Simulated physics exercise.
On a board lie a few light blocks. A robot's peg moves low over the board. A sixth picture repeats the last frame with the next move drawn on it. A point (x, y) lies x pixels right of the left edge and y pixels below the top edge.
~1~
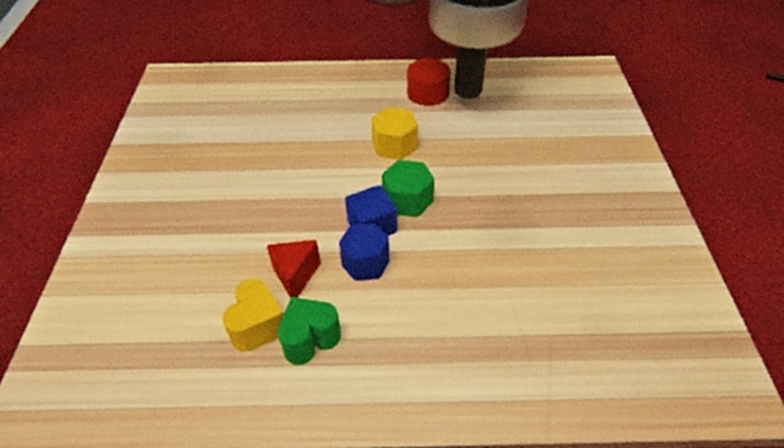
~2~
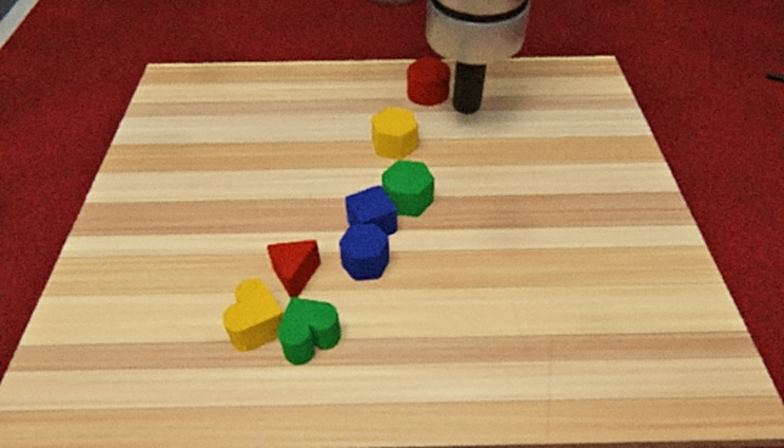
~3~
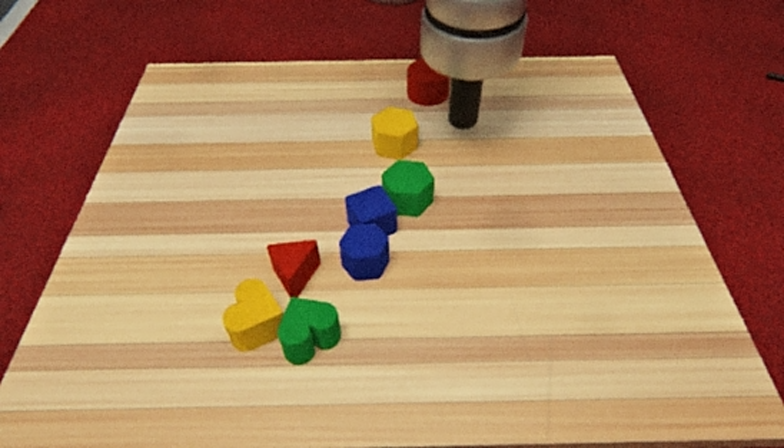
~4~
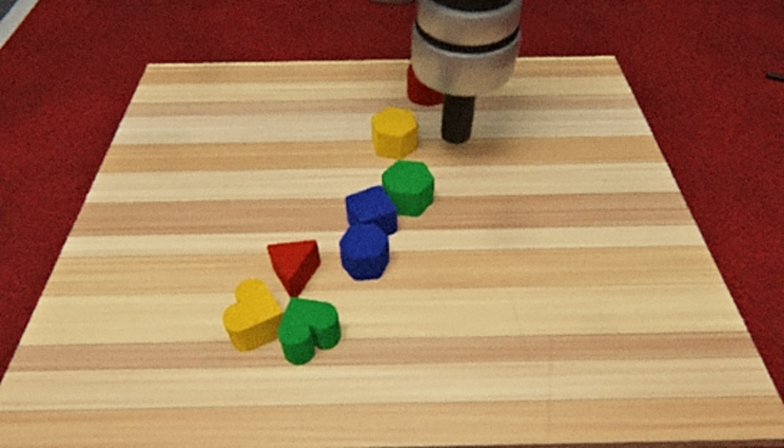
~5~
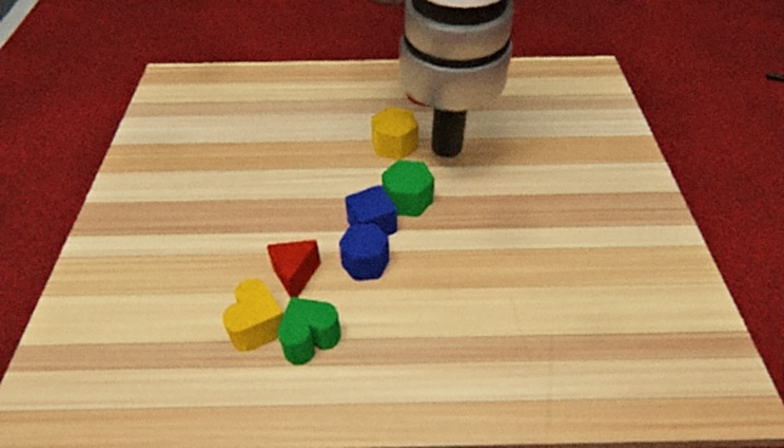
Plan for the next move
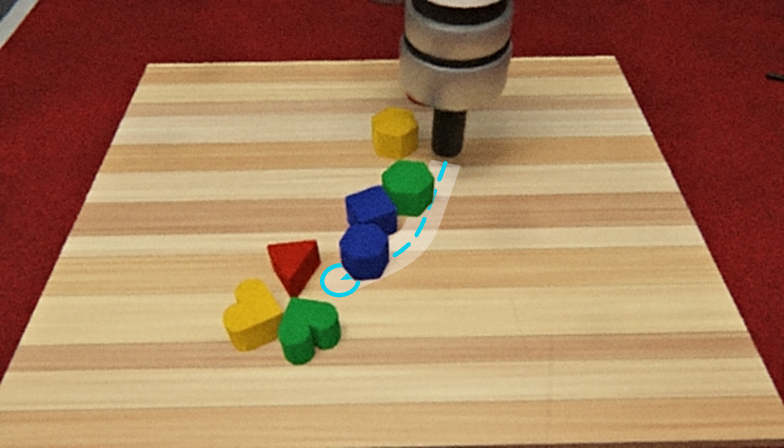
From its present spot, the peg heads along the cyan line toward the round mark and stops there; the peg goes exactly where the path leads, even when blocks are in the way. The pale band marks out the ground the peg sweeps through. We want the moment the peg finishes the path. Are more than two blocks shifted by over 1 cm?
Yes, it checks out.
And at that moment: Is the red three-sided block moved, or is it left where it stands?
Shifted out of place.
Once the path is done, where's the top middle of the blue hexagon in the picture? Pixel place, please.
For the centre of its top, I'd go with (294, 261).
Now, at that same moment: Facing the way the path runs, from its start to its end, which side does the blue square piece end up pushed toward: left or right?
It moves over to the right.
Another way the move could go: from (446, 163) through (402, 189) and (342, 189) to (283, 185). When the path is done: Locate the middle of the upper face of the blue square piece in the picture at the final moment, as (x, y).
When the path ends, it will be at (325, 231).
The drawn path runs from (446, 163) via (430, 205) and (402, 250), ending at (340, 280).
On the path given first. One third of the way, peg at (430, 192); blue hexagon at (362, 242), turned 10° anticlockwise; blue square piece at (351, 207), turned 15° anticlockwise; green hexagon at (390, 185), turned 20° clockwise.
Two thirds of the way, peg at (401, 238); blue hexagon at (362, 242), turned 10° anticlockwise; blue square piece at (345, 207), turned 20° anticlockwise; green hexagon at (384, 187), turned 35° clockwise.
At the end, peg at (339, 267); red three-sided block at (256, 255), turned 15° anticlockwise; blue hexagon at (294, 261), turned 35° clockwise; blue square piece at (345, 207), turned 20° anticlockwise; green hexagon at (384, 187), turned 35° clockwise.
